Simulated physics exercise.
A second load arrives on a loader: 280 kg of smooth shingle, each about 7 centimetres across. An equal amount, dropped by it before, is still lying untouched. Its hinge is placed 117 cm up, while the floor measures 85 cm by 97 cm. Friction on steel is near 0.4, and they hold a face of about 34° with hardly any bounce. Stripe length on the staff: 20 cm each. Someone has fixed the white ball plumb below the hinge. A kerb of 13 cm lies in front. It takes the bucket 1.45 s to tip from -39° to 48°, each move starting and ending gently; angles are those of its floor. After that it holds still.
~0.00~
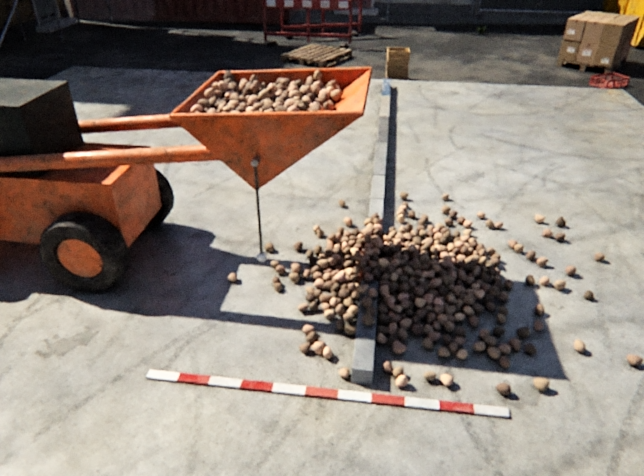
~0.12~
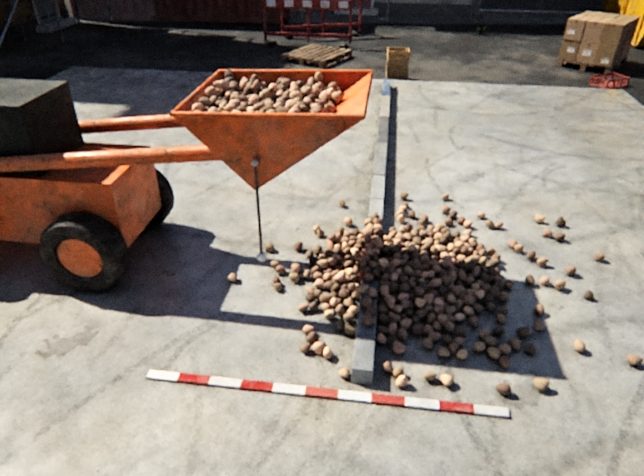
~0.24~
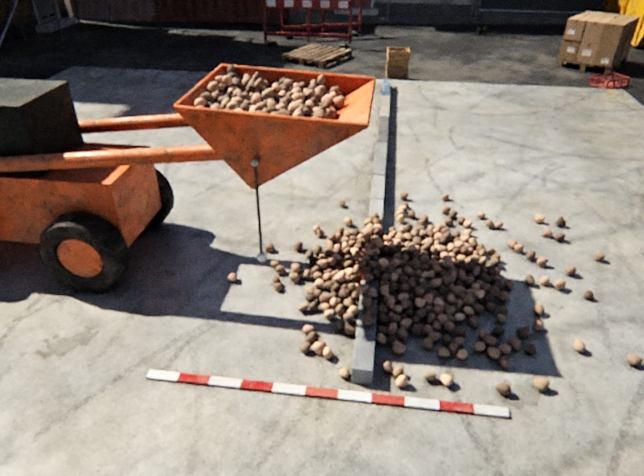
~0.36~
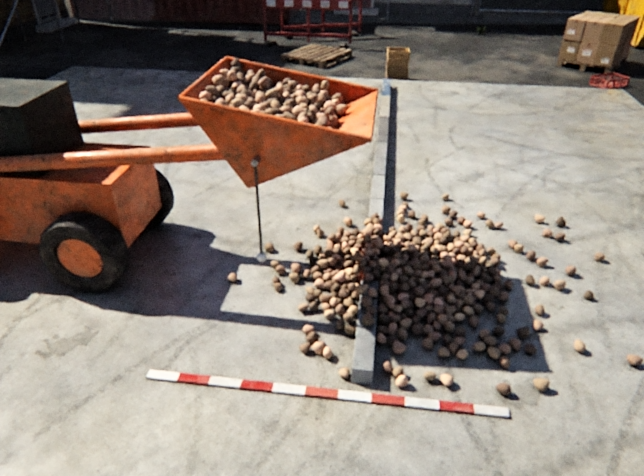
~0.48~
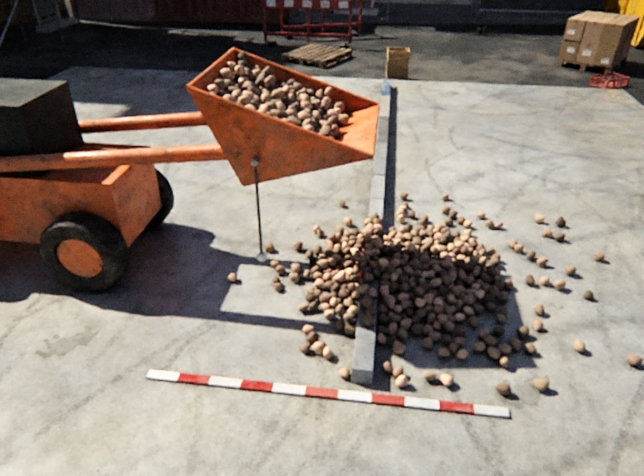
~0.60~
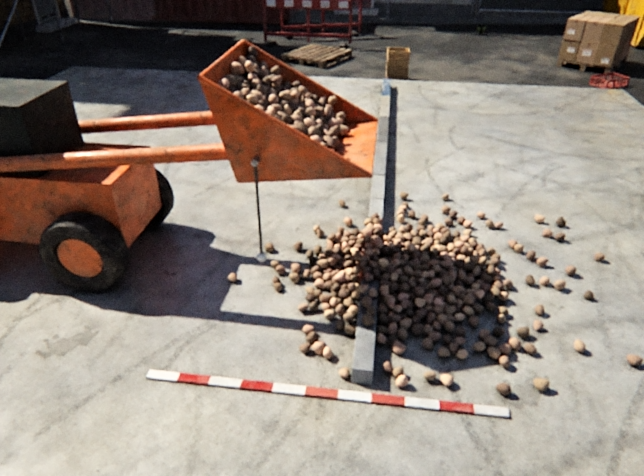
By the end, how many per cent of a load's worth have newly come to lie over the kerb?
About 46 per cent have newly come to lie there.
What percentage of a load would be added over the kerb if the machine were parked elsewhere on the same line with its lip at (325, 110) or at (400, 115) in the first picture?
Case one about 15 %, case two about 85 %.
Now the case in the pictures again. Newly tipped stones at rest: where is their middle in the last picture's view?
Roughly pixel (364, 264) in the last view.
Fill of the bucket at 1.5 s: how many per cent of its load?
Close to 15 per cent of the load.
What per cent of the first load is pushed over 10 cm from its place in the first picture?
Close to 15 in a hundred of them.
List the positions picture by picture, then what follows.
Lip at (363, 113), floor tilted -39°, highest stones at (261, 85). The earlier load is highest near (370, 246), 19 cm above ground level, 28 % on this side of the kerb, 71 % over the kerb, in the first picture.
Lip at (364, 117), floor tilted -37°, highest stones at (253, 84); the stones move at 0.1 m/s on average, in the second picture.
Lip at (368, 126), floor tilted -33°, highest stones at (235, 82); the stones move at 0.2 m/s on average, in the third picture.
The bucket is at -26°, its lip at (371, 140); the top of the load is at (230, 76); the stones move at 0.2 m/s on average, in the fourth picture.
The bucket is at -17°, its lip at (373, 157); the top of the load is at (236, 69); the stones move at 0.3 m/s on average, in the fifth picture.
Lip at (371, 176), floor tilted -7°, highest stones at (245, 64); the stones move at 0.3 m/s on average, in the sixth picture.
After 1.1 s the floor is at 35°; in per cent of one load, 95 in the bucket, 33 on this side of the kerb, 71 over the kerb; the foremost stones are at (572, 257).
After 1.5 s the floor is at 48°; in per cent of one load, 14 in the bucket, 94 on this side of the kerb, 92 over the kerb; the foremost stones are at (572, 257).
After 1.9 s the floor is at 48°; in per cent of one load, 0 in the bucket, 85 on this side of the kerb, 114 over the kerb; the foremost stones are at (572, 257).
After 4.4 s the floor is at 48°; in per cent of one load, 0 in the bucket, 83 on this side of the kerb, 117 over the kerb; the foremost stones are at (574, 257). Net gain over the kerb, 46.
